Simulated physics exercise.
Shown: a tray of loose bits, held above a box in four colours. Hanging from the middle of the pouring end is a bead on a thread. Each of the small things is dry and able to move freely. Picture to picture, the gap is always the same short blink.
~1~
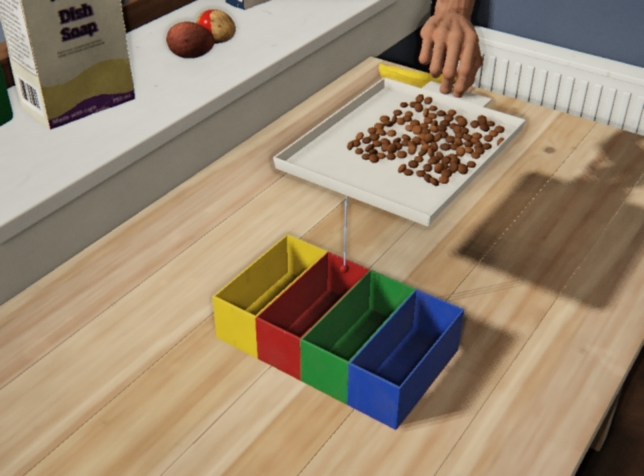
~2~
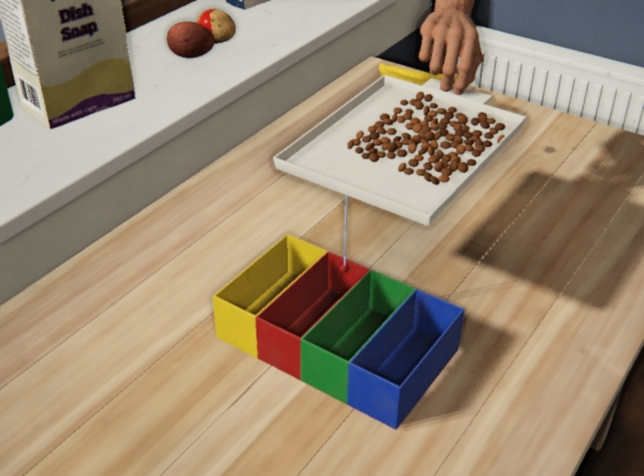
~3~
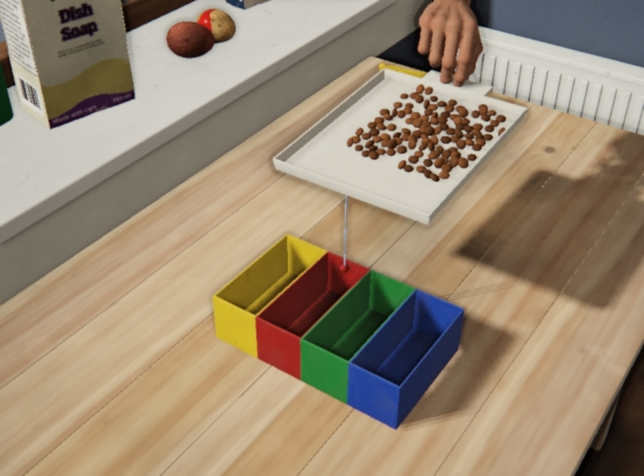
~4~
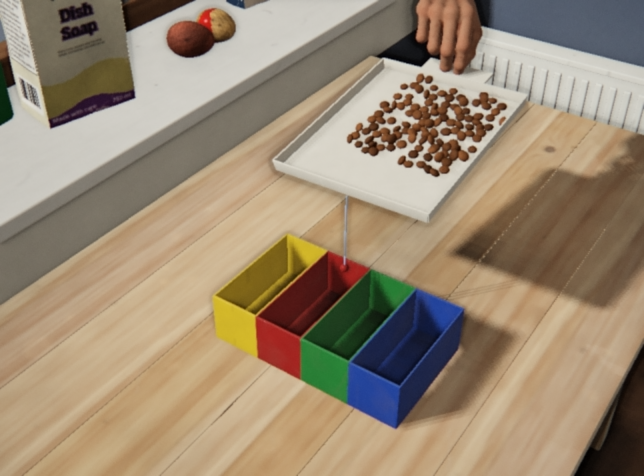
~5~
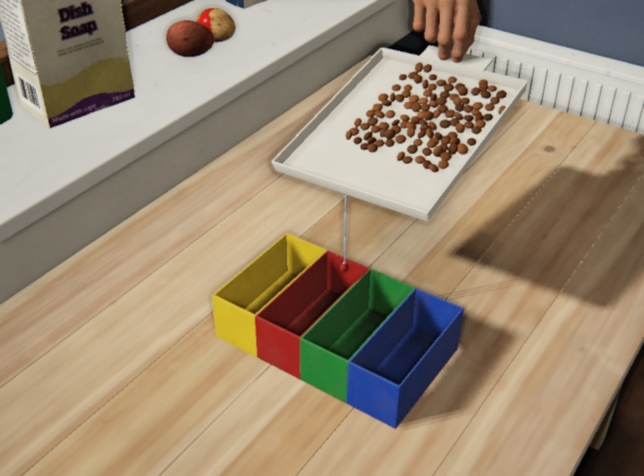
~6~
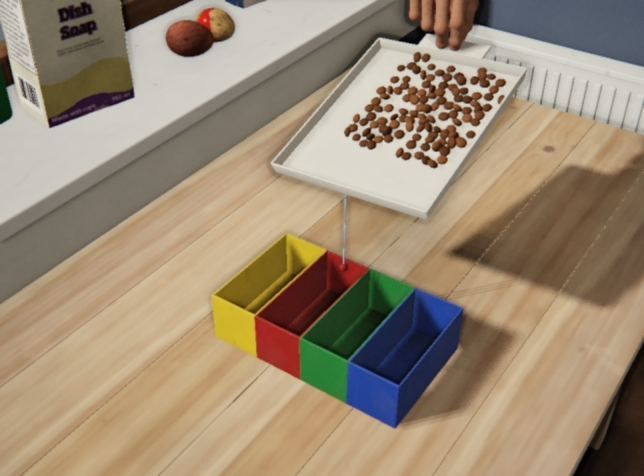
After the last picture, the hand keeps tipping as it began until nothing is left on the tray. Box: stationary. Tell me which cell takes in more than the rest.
I would say the yellow cell.
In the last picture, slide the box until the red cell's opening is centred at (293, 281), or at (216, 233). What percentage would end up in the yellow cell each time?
You'd end up with around 30 per cent and then around 0 per cent.
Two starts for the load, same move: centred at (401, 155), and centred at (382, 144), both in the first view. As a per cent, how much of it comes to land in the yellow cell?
Near 40 per cent and near 50 per cent.
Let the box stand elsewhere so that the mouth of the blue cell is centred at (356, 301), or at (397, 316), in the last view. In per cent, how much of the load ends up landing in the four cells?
Result: 100 % and 100 %.
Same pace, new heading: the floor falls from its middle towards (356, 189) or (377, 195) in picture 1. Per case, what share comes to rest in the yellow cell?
Shares: About 20 in a hundred, then about 0 in a hundred.
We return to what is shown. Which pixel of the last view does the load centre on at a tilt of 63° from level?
I'd put the middle of the pieces at roughly (328, 175).
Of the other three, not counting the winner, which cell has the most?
The runner-up: Red.
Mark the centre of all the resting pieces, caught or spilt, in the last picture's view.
The centre comes to rest close to (283, 318).
Soon after the last picture, tray tipped steeply; most on the tray; a small part falling or outside the box.
A little later, tray tipped past a quarter turn; about a quarter on the tray; about a third in the yellow cell; about a quarter in the red cell; a small part in the green cell; a small part falling or outside the box.
Later still, tray tipped past a quarter turn; about half in the yellow cell; about a third in the red cell; a small part in the green cell; a stray few falling or outside the box.
At rest, tray tipped past a quarter turn; about half in the yellow cell; about a third in the red cell; a small part in the green cell; none in the blue cell; a stray few outside the box.
